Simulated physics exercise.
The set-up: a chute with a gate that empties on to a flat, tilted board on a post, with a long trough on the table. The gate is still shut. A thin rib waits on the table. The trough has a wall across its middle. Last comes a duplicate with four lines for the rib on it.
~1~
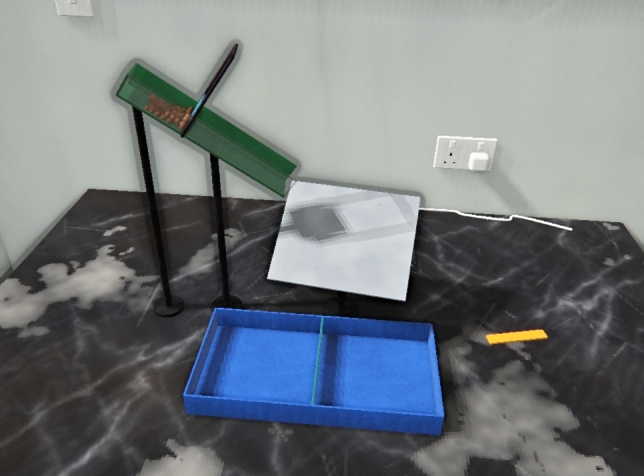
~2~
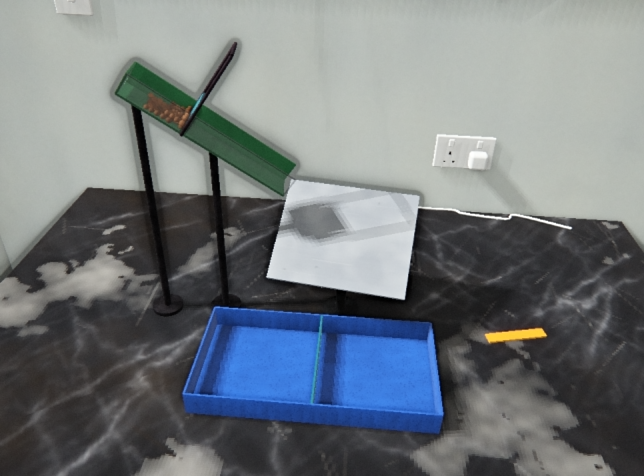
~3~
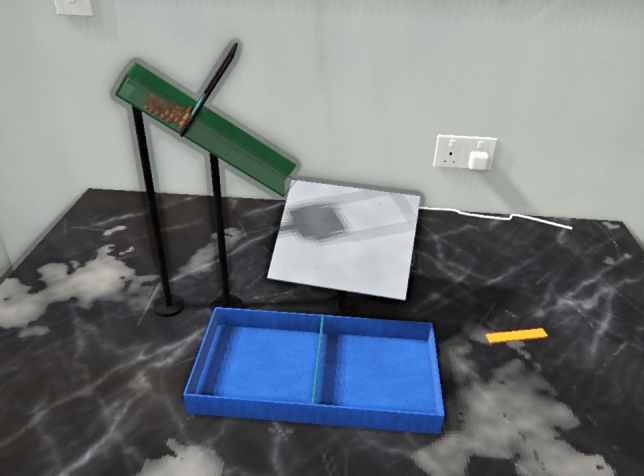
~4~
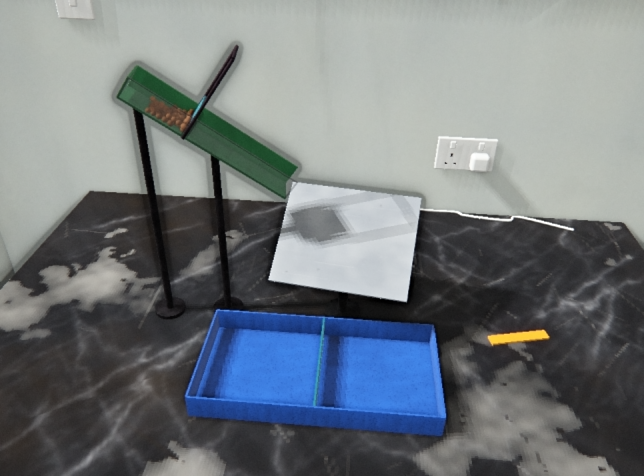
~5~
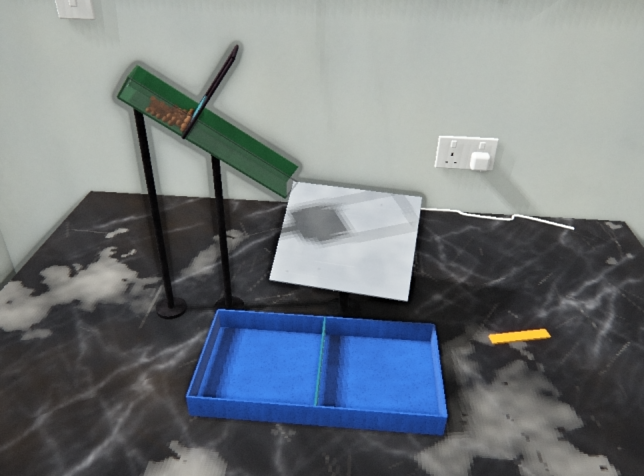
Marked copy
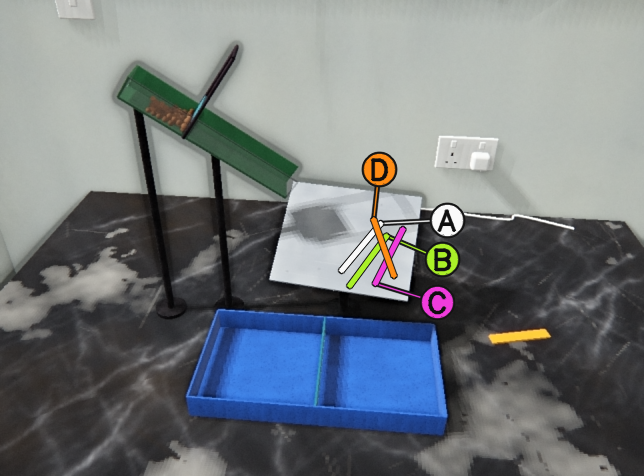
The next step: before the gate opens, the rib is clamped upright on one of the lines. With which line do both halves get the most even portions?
Take B.
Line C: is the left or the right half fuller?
The right half.
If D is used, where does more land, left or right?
Right.
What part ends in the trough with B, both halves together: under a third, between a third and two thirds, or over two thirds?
Line B gives over two thirds.
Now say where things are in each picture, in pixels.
In the first frame, load behind the gate at (173, 118), cereal balls; lip of the chute at (285, 189), sloping gently.
In the second frame, middle of the board at (345, 236), tilted fairly steeply; middle of its low edge at (334, 288); of its high edge at (354, 187).
In the third frame, front corners of the trough at (184, 394) and (443, 415); front end of its middle wall at (312, 405); gate still shut at (200, 103).
In the fourth frame, middle of the load at (174, 120); lip at (285, 191).
In the fifth frame, middle of the load at (175, 119); lip at (286, 190).
On the marked copy, line A from (380, 223) to (341, 270); line B from (386, 235) to (349, 285); line C from (402, 229) to (375, 283); line D from (373, 219) to (394, 275).
If A is chosen, of what is caught, most in the left half, a small part in the right.
If B is chosen, of what is caught, about two thirds in the left half, about a third in the right.
If C is chosen, of what is caught, a small part in the left half, most in the right.
If D is chosen, of what is caught, a small part in the left half, most in the right.
